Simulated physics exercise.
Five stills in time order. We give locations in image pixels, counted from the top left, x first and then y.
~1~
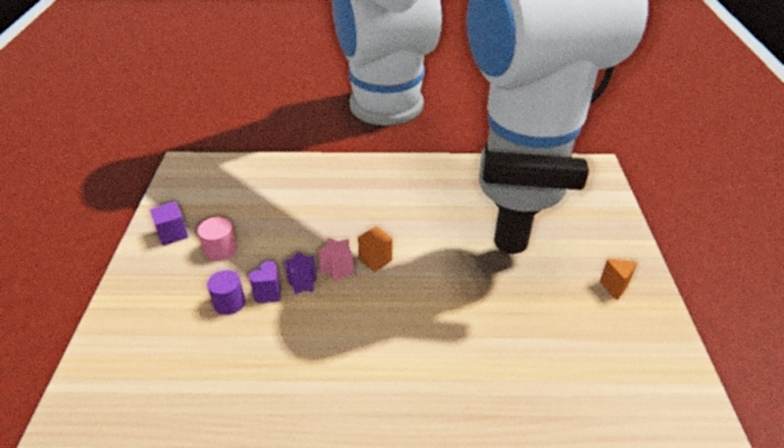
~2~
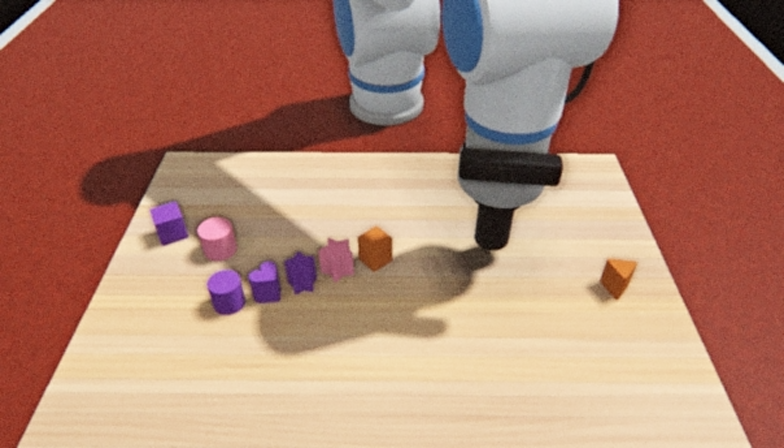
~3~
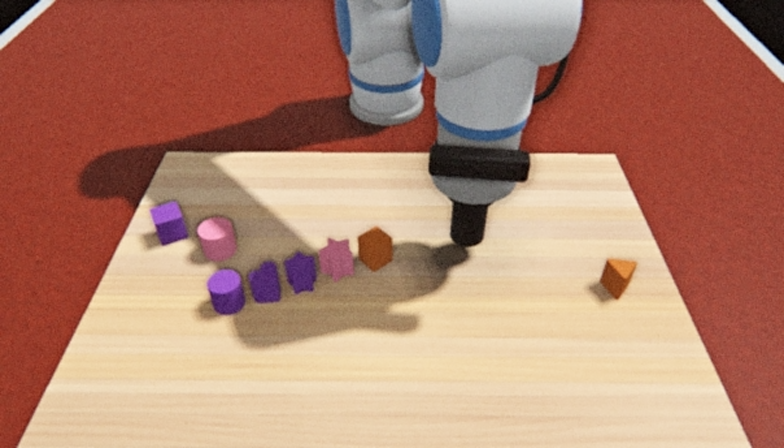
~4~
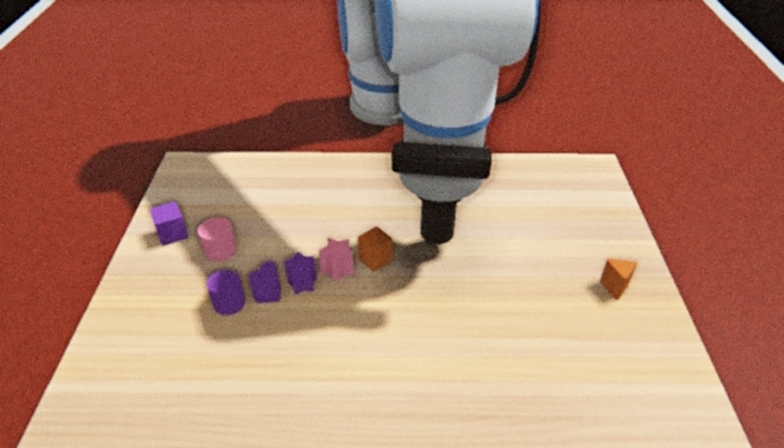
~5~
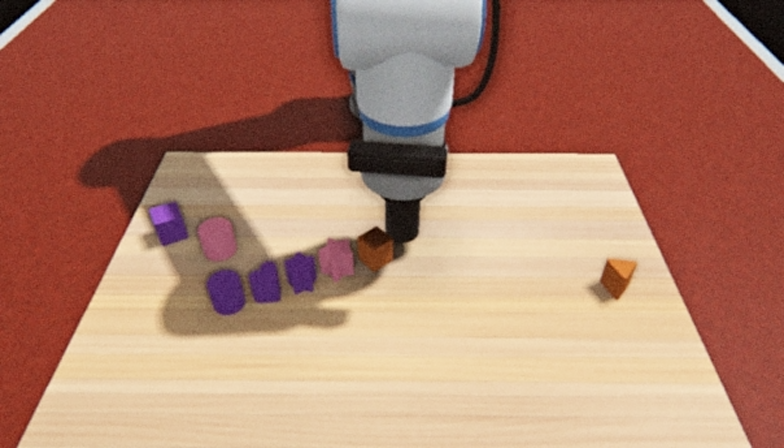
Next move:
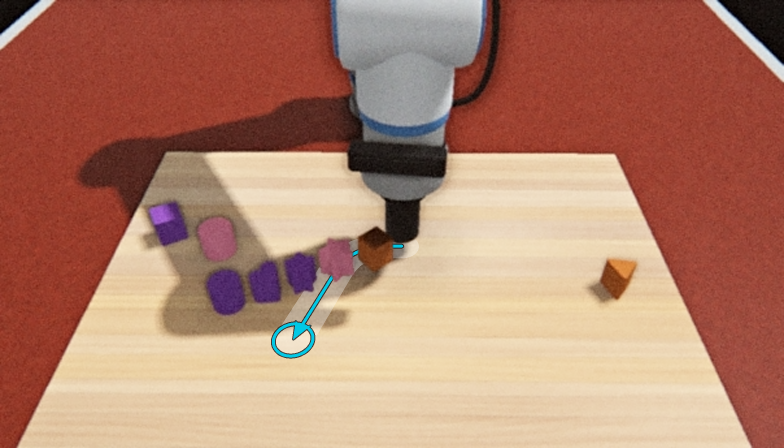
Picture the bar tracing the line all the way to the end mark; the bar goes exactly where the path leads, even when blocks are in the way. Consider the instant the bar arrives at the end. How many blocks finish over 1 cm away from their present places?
Three or more get moved.
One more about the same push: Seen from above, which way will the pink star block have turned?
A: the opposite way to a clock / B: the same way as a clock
I'll go with B - the same way as a clock.
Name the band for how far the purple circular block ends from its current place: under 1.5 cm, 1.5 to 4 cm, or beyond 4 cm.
The move is medium, 1.5 to 4 cm.
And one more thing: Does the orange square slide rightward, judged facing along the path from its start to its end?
No, it doesn't check out.
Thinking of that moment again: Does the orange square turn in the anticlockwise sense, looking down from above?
Yes, I think so.
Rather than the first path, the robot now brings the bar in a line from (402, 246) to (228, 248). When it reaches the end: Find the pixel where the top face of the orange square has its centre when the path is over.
Answer: (351, 246).
Path on the board, from (402, 246) through (350, 256) and (321, 294) to (293, 340).
The first path, step by step. One third of the way, bar (348, 243); purple heart block (256, 274); purple star block (281, 269), turned 15° clockwise; pink star block (306, 260); orange square (335, 256), turned 35° anticlockwise.
Two thirds of the way, bar (320, 280); purple circular block (197, 284); purple heart block (230, 282); purple star block (255, 281), turned 30° clockwise; pink star block (283, 281), turned 50° clockwise; orange square (311, 298), turned 40° anticlockwise.
At the end, bar (291, 326); purple circular block (189, 283); purple heart block (223, 281), turned 20° clockwise; purple star block (247, 286), turned 55° clockwise; pink star block (264, 302), turned 115° clockwise; orange square (288, 348), turned 65° anticlockwise.
